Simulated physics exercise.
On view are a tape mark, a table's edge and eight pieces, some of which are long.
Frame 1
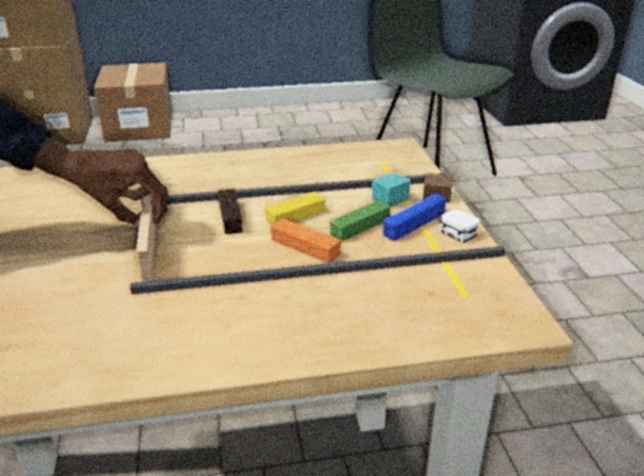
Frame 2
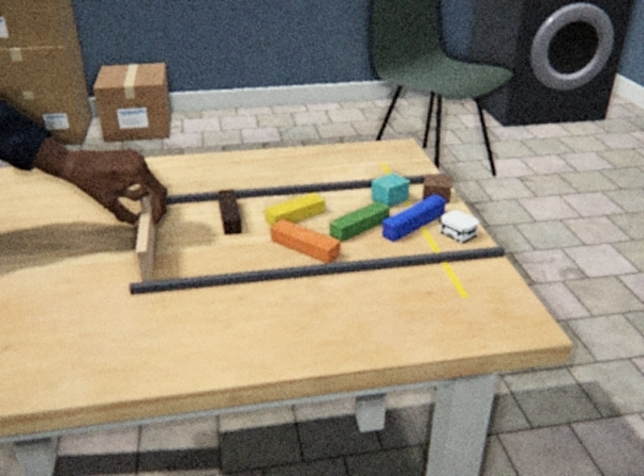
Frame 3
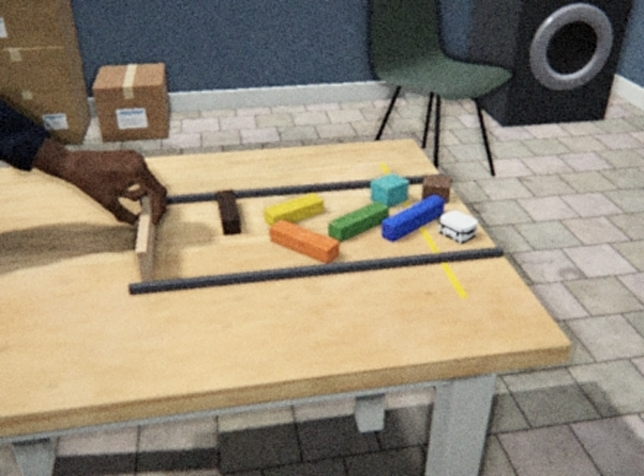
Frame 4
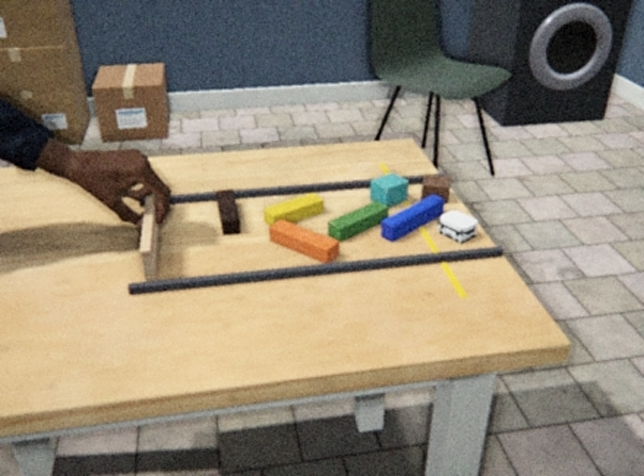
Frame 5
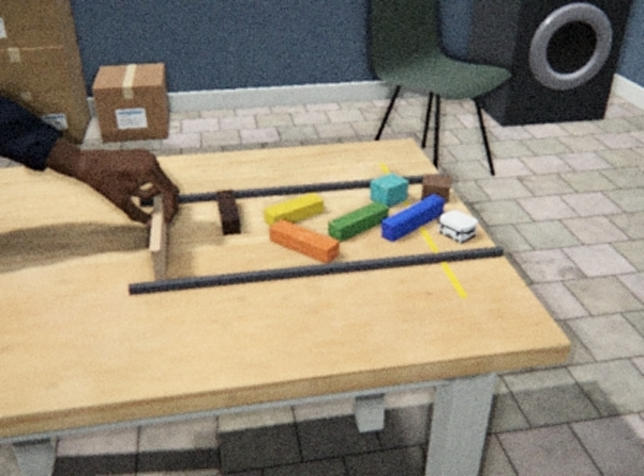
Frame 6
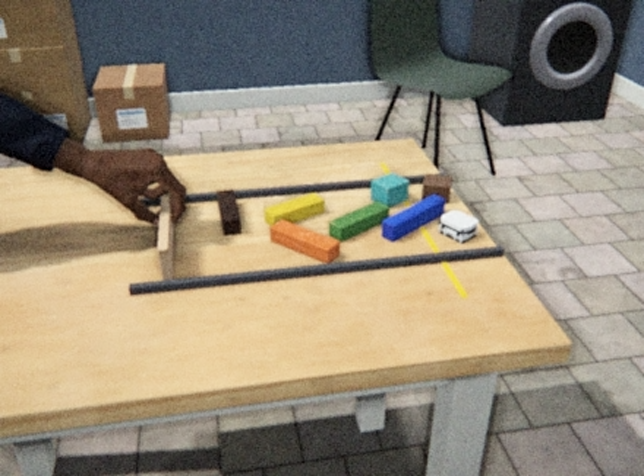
A hand held a small upright board on a wooden table and, after barely moving at first, slid it slightly right between two dark rails, while the colourful blocks and white case stayed still.
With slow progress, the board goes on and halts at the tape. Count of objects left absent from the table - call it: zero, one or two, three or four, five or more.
My call is one or two.
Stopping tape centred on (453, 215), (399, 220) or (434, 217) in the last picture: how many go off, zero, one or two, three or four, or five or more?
5 or more; just one or two; five or more.
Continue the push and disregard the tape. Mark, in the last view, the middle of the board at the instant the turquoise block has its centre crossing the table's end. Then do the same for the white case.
The middle is at (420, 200) when it's the turquoise block, and at (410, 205) when it's the white case.
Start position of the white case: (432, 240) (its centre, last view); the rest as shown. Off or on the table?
Result: It does not come off.
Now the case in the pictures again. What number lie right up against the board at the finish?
The count in contact is 2.
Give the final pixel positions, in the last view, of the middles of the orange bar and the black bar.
Final positions: Near (439, 232); near (415, 196).
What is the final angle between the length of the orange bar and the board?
Misalignment: Close to 0°.
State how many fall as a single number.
The number is 2.
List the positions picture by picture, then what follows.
The first picture shows brown block (438, 188); white case (460, 226); blue stick (415, 217); board (149, 226); tape (417, 218).
The second picture shows white case (459, 227); turquoise block (390, 190).
The third picture shows blue stick (414, 218); black bar (228, 212).
The fourth picture shows brown block (436, 189); yellow bar (294, 210).
The fifth picture shows white case (458, 227); orange bar (304, 241).
The sixth picture shows brown block (437, 189); white case (458, 227); blue stick (414, 218); board (168, 225); tape (416, 219).
Soon after, none off yet; brown block at rest near (437, 189); white case at rest near (458, 227); blue stick at rest near (414, 218).
After that, none off yet; brown block at rest near (441, 188); white case at rest near (458, 227); blue stick at rest near (417, 219).
In the end, the number that fall off is one or two; gone, white case and brown block.
